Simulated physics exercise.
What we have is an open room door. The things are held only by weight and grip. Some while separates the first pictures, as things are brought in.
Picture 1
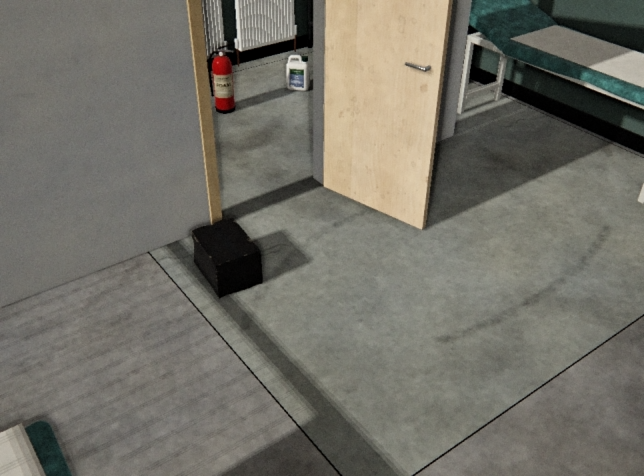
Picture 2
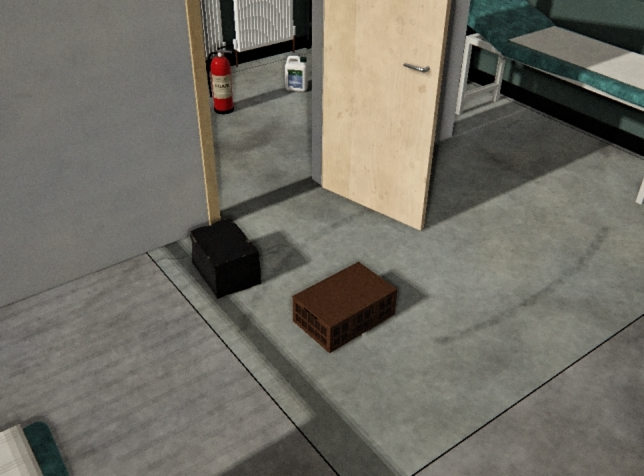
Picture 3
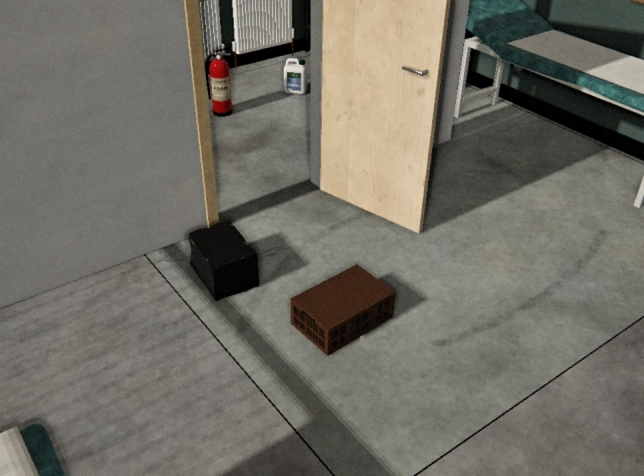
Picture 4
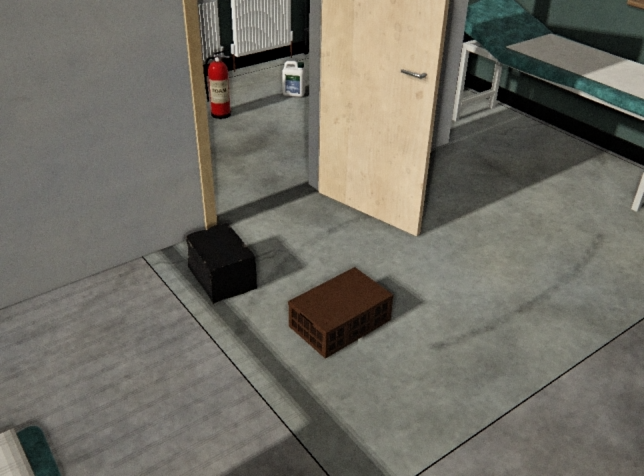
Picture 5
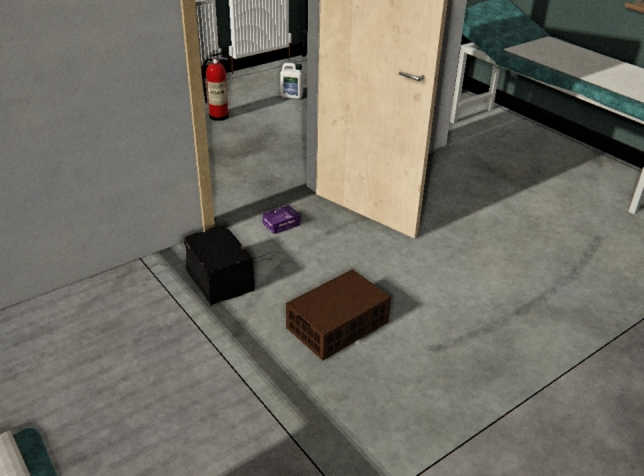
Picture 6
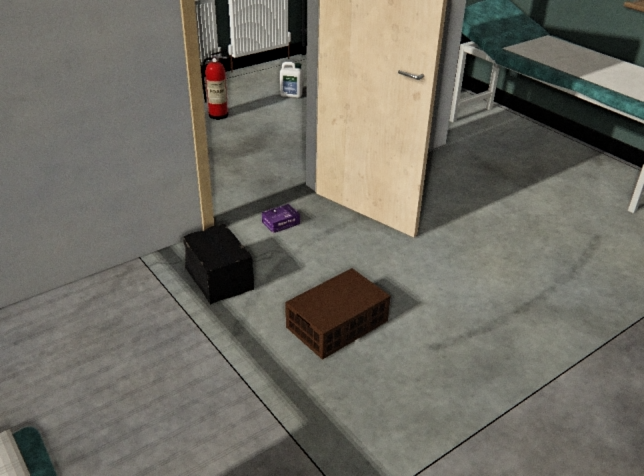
To begin with, a black parcel sits on the grey floor beside the frame of a wide-open wooden door. Next, a brown crate appears to the right of the parcel, and later a small purple box appears near the doorway, while the door stays still throughout.
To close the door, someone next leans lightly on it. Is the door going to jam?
You can tell the door fits into the frame okay.
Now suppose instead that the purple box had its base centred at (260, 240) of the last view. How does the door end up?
Observation: Afterwards the door is stopped partway.
Then, 0.90 s on from there, door 81° open.
Then, 1.80 s on from there, door 42° open.
Then, 2.30 s on from there, door 20° open; purple box shifted a little near (264, 216).
Then, 2.60 s on from there, door 7° open; purple box shifted about its own width near (253, 209).
In the end, door 0° open; moved from the start, purple box; the other 2 unmoved. At the end, from the last picture's camera, purple box near (247, 204).
